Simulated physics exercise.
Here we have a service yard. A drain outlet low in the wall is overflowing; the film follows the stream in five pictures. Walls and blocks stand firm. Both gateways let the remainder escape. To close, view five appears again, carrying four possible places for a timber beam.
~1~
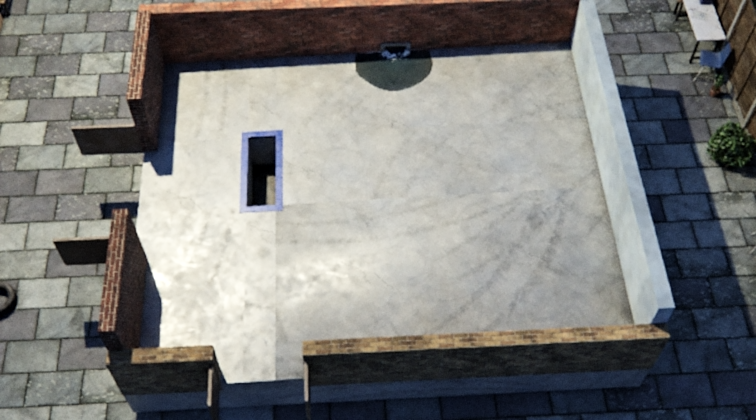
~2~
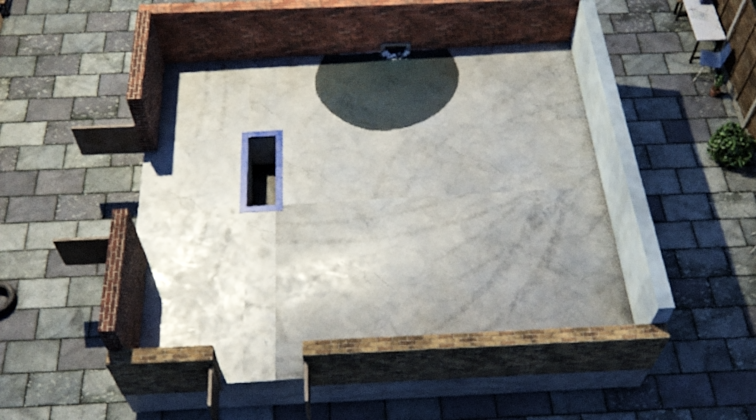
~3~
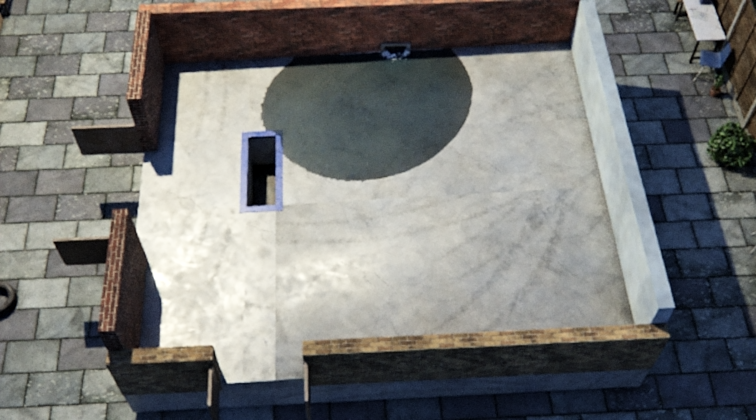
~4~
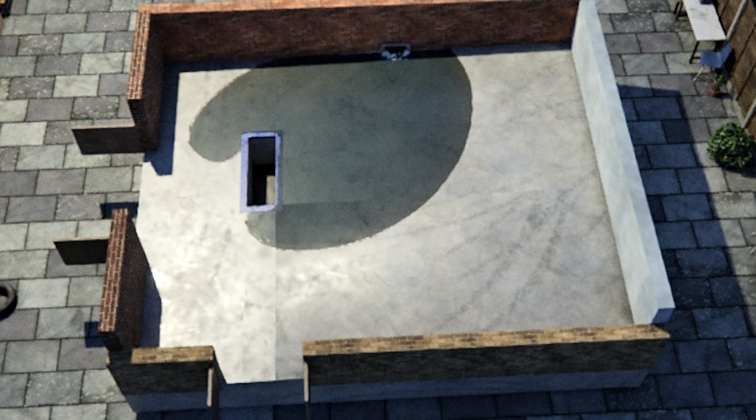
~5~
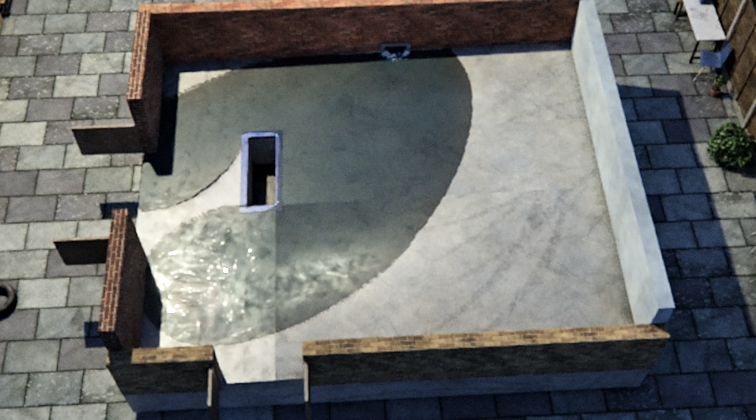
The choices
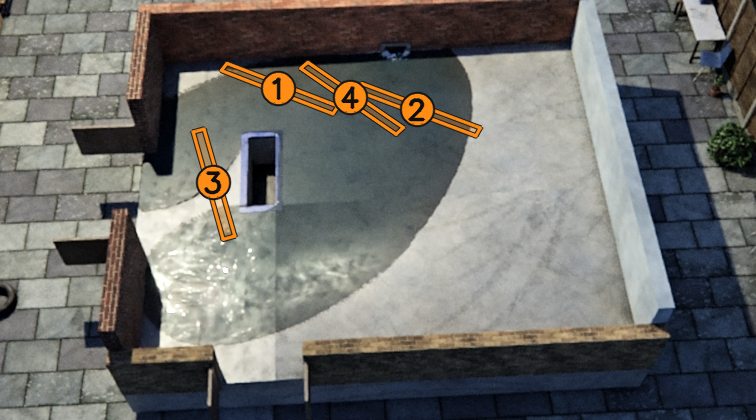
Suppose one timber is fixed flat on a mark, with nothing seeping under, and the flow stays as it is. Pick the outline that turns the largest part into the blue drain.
3 is best.
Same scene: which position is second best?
That is position 1.
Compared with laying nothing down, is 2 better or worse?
Position 2 is worse.
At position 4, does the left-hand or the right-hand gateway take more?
More leaves on the left.
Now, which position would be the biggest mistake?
It is 4.
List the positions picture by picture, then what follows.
Outfall at (396, 47); blue drain at (262, 170); open gate at (263, 367); open gate at (152, 203); 2 % of the ground under water, visible out to (399, 86); blue drain still dry, in the first frame.
In the second frame, 8 % of the ground under water, visible out to (372, 125); blue drain still dry.
In the third frame, 18 % of the ground under water, visible out to (286, 152); blue drain still dry.
In the fourth frame, 30 % of the ground under water, visible out to (279, 241); blue drain taking water.
In the fifth frame, 45 % of the ground under water, visible out to (154, 316); blue drain taking water.
In orange, 1 from (224, 66) to (335, 109); 2 from (359, 87) to (478, 131); 3 from (198, 130) to (228, 237); 4 from (304, 65) to (399, 130).
Choosing 1, about 34 % of the stream goes into the blue drain, about 65 % out by the gates.
Choosing 2, about 12 % of the stream goes into the blue drain, about 84 % out by the gates.
Choosing 3, about 51 % of the stream goes into the blue drain, about 48 % out by the gates.
Choosing 4, about 4 % of the stream goes into the blue drain, about 96 % out by the gates.
